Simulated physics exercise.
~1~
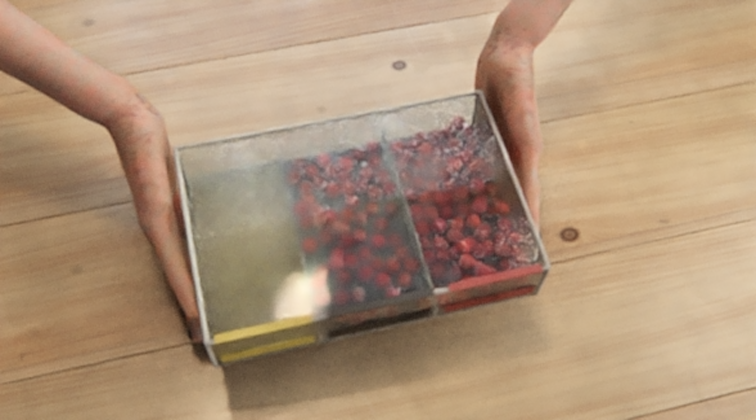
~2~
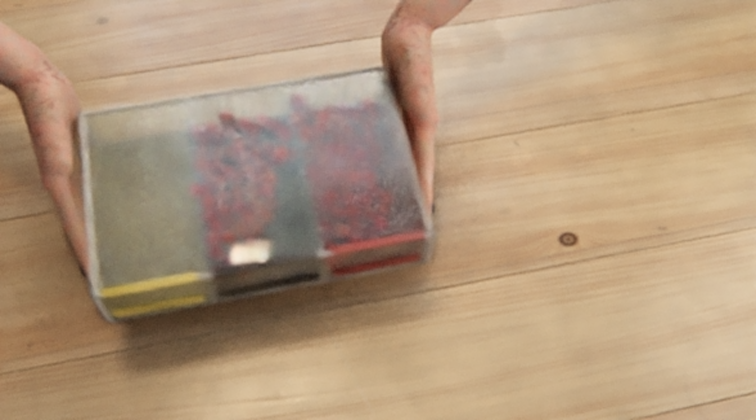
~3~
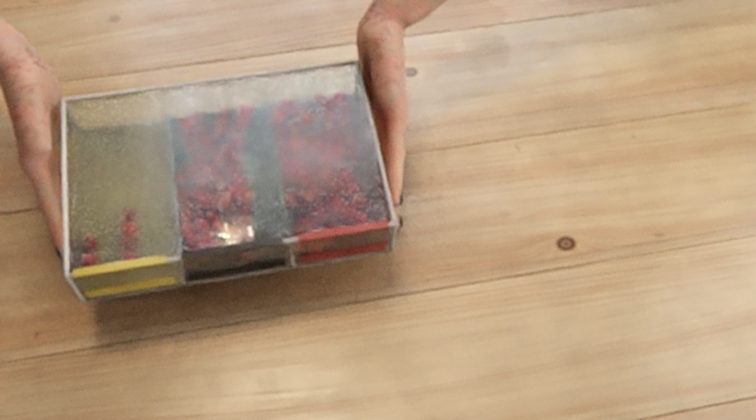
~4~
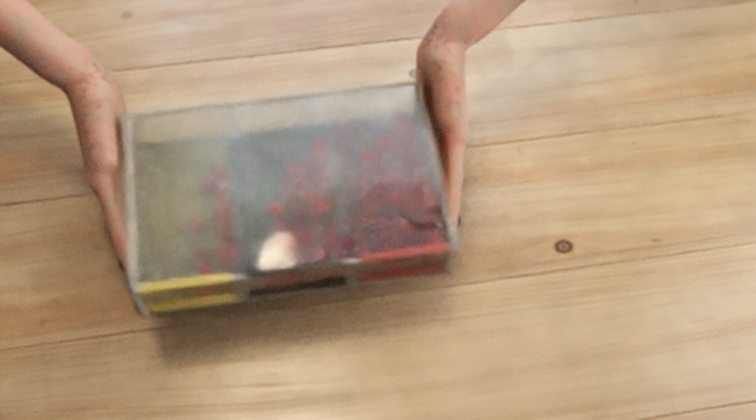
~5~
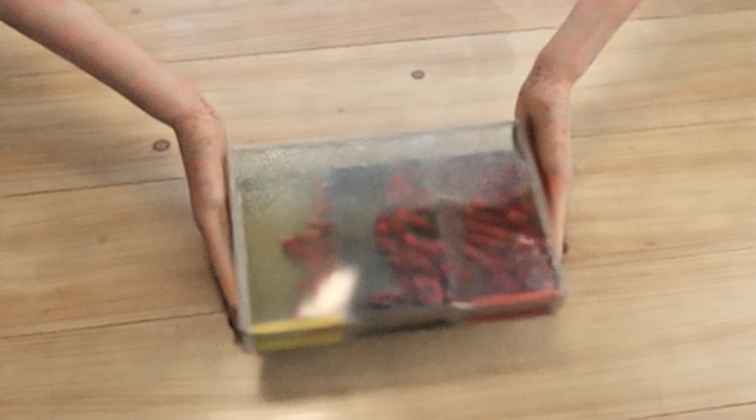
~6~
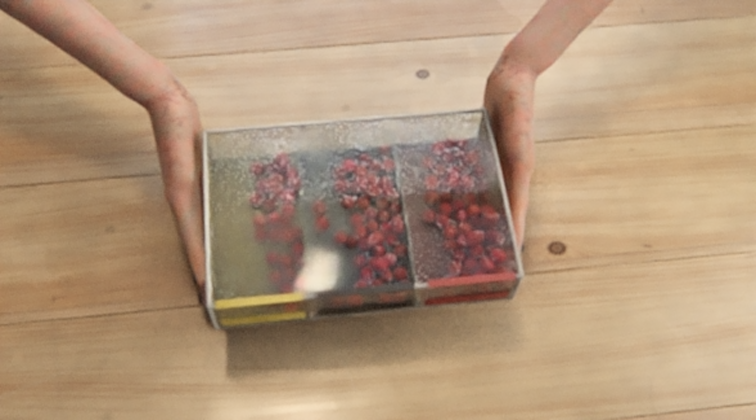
On a wooden floor, two hands shook a clear-lidded box of red berries left and right, and some spilled from the black and red sections into the empty yellow one, until berries lay in all three, with the fewest in the yellow.
